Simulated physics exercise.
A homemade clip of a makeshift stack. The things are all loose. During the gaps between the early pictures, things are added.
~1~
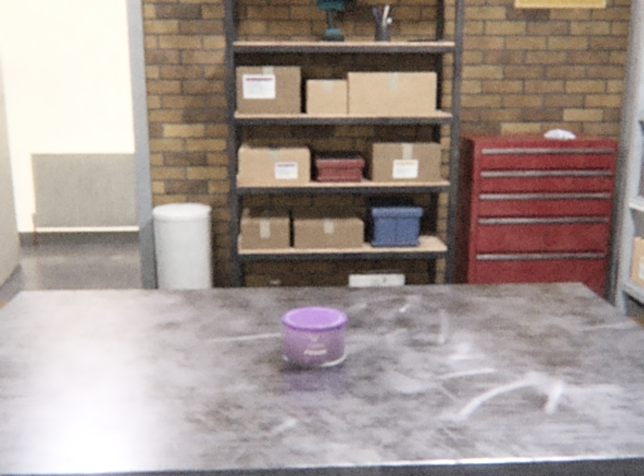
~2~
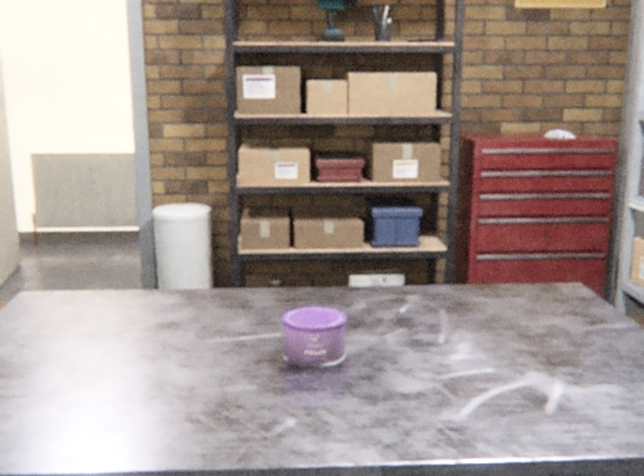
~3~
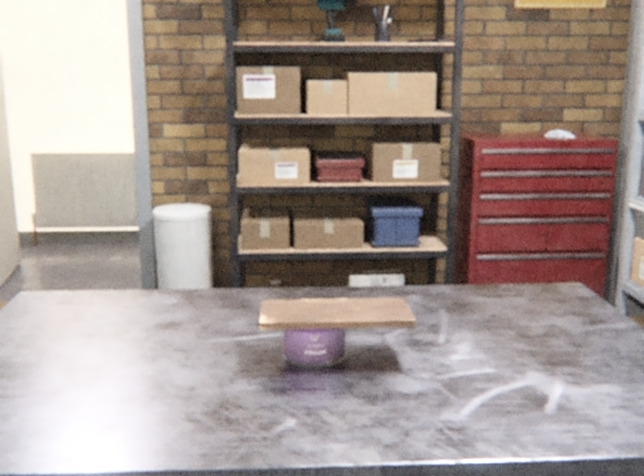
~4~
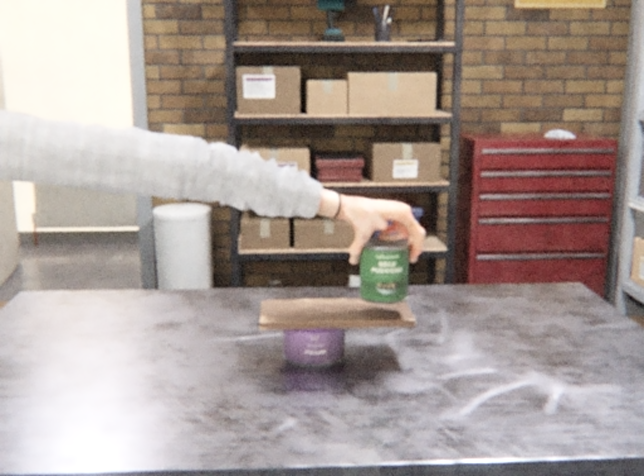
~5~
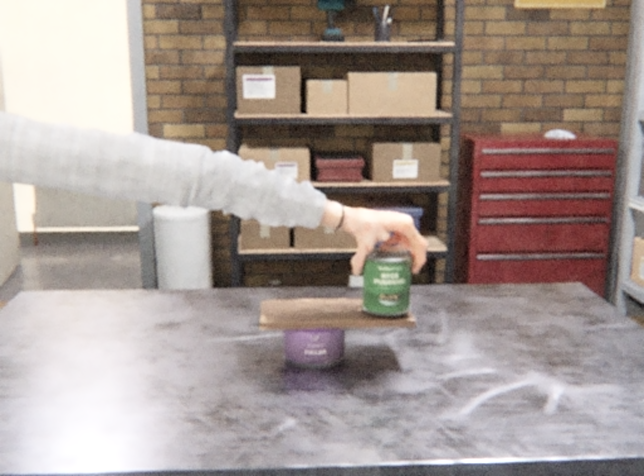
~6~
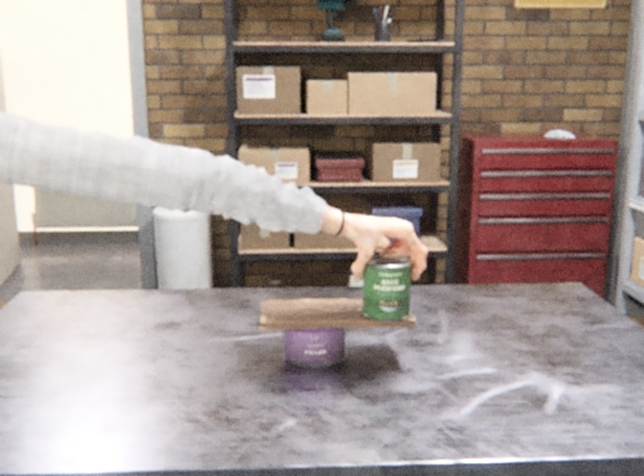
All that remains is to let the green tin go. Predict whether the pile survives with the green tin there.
It will not stay intact.
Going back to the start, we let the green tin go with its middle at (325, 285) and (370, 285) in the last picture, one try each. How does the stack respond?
First release - upright; second release - toppled.
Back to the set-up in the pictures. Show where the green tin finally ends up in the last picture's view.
End spot: Near (464, 341).
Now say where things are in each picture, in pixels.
In the first picture, the last thing is not in view yet.
In the second picture, the last thing is not in view yet.
In the third picture, the last thing is not in view yet; brown board (335, 313).
In the fourth picture, on its way; green tin (384, 270); brown board (335, 313).
In the fifth picture, on its way; green tin (387, 281); brown board (335, 313).
In the sixth picture, in place under the hand; green tin (387, 288); brown board (335, 313).
Then, 0.30 s on from there, green tin now fallen; brown board turned 39° from how it was put.
Then, 0.40 s on from there, brown board turned 34° from how it was put.
Then, 0.50 s on from there, brown board turned 27° from how it was put.
Then, 1.40 s on from there, green tin resting near (463, 340).
In the end, fallen, green tin; moved from the start, brown board; purple tub unmoved. At the end, from the last picture's camera, green tin near (464, 342). The stack gives way.
